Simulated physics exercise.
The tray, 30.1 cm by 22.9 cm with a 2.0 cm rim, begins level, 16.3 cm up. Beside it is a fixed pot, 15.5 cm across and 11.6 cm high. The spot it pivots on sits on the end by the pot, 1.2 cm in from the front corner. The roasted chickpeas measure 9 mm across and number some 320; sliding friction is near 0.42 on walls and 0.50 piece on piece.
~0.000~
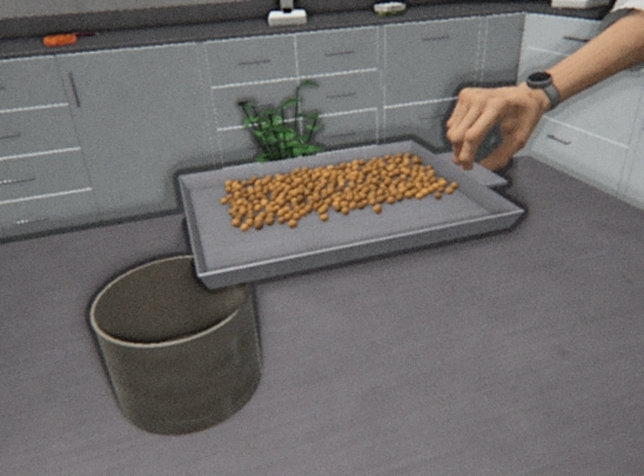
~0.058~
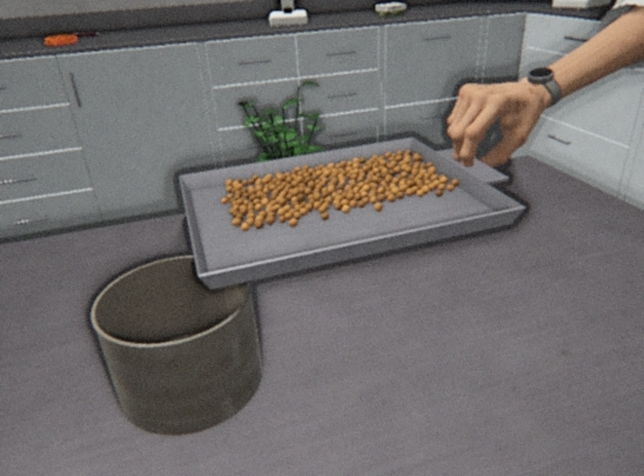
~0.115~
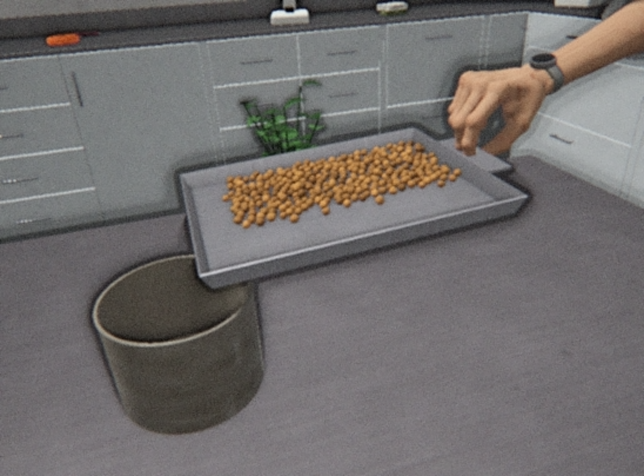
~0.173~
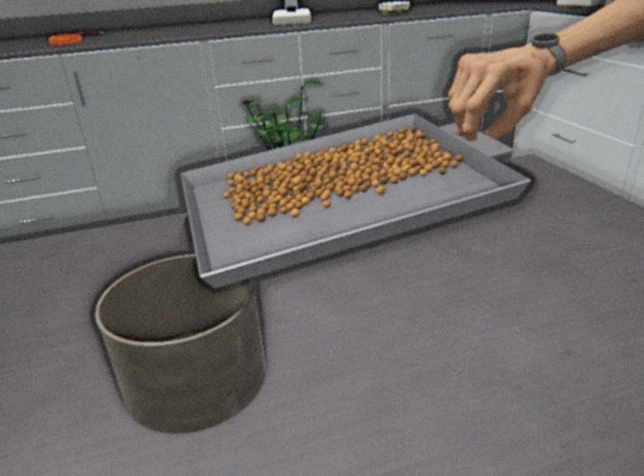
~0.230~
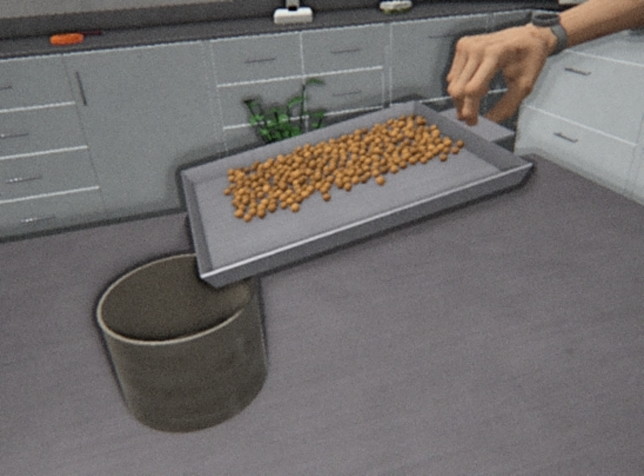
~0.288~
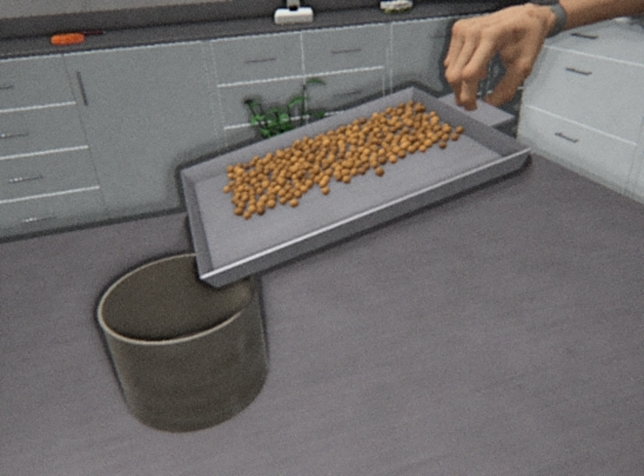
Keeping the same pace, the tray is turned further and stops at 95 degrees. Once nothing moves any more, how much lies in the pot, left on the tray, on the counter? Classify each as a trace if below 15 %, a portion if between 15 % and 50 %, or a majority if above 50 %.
Pot: A majority. Tray: A trace. Counter: A portion.
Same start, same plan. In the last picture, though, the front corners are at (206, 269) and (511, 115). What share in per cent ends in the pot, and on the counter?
Split: Pot = 45, counter = 55.
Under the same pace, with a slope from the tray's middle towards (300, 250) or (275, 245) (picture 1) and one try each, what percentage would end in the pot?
Near 0 and 25 percent, in that order.
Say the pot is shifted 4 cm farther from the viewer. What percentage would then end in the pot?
Close to 55 per cent, then.
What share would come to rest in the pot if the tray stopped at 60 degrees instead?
5 %.
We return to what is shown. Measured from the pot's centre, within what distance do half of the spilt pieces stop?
Close to 14 cm, give or take.
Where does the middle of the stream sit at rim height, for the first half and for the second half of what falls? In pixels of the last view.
Early half: About (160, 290); late half: (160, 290).
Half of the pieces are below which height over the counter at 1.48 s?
Some 20 cm above the counter.
After 1.01 s, tilt 51 degrees; the tray holds 100 %, the pot 0 %.
After 1.48 s, tilt 77 degrees; the tray holds 90 %, the pot 5 %.
After 2.03 s, tilt 95 degrees; the tray holds 0 %, the pot 60 %.
By 2.6 s all is still; pot 60 %, tray 0 %, counter 40 %.
